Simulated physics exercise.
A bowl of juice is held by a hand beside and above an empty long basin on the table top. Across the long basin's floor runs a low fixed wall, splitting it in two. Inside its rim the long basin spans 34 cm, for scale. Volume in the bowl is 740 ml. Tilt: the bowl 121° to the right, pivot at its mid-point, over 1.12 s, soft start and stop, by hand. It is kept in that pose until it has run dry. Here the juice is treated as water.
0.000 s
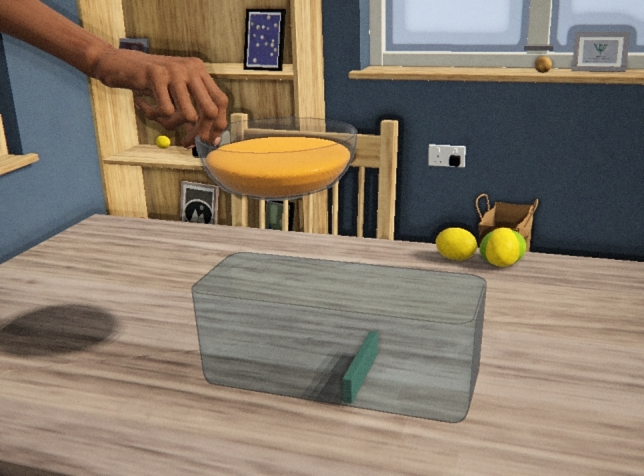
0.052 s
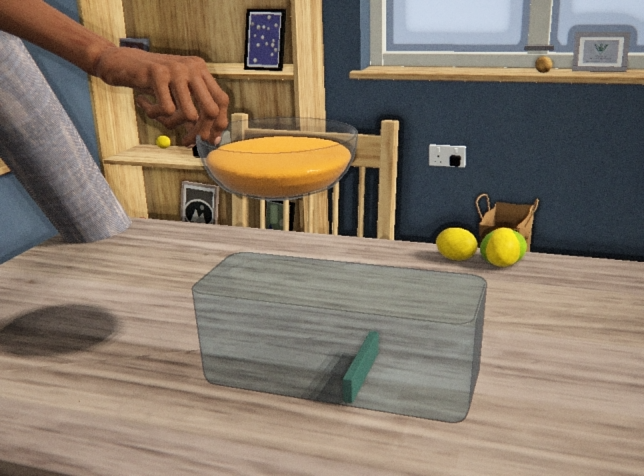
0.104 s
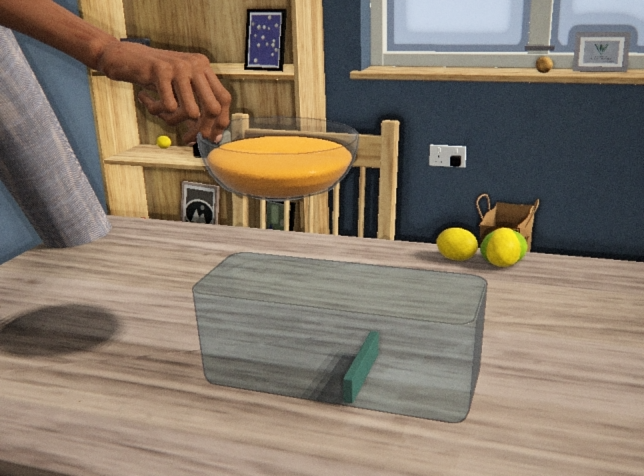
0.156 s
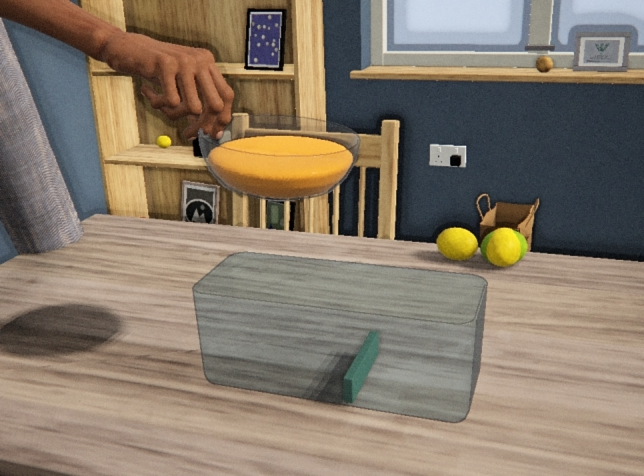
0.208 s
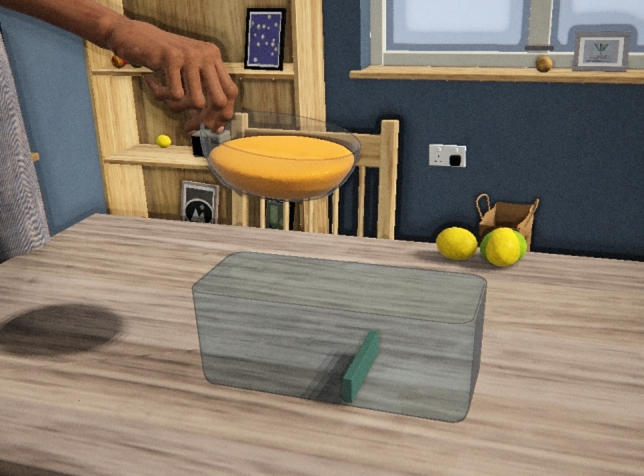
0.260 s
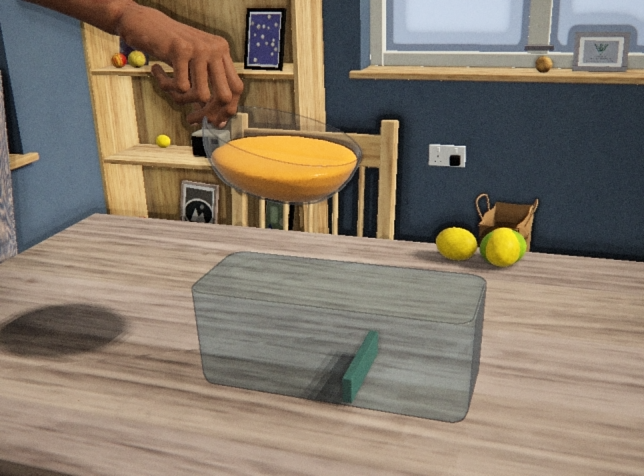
Clear bowl of orange liquid tilting slightly to the right in a hand above an empty transparent box with a green divider.
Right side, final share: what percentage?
67 per cent.
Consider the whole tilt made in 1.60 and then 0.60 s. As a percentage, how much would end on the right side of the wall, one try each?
Result: 70 per cent, then 55 per cent.
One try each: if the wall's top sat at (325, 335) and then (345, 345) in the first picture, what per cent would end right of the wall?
Roughly 90 per cent, then 80 per cent.
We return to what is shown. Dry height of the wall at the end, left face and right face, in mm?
About 24 mm left, about 4 mm right.
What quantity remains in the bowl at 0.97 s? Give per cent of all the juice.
Around 0 percent of it.
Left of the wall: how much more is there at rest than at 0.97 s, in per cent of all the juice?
Roughly 5 per cent.
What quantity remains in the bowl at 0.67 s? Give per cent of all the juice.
About 22 per cent.
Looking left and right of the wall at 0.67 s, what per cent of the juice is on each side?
About 0 left, about 38 right.
By 0.67 s the tilt is 79° and 22 per cent is still to pour, 0 is left of the wall and 38 right of it.
By 0.97 s the tilt is 116° and 0 per cent is still to pour, 26 is left of the wall and 71 right of it.
By 1.28 s the tilt is 121° and 0 per cent is still to pour, 30 is left of the wall and 68 right of it.
By 1.62 s the tilt is 121° and 0 per cent is still to pour, 31 is left of the wall and 67 right of it.
At rest 31 per cent lies left of the wall, 67 right of it and 2 outside.
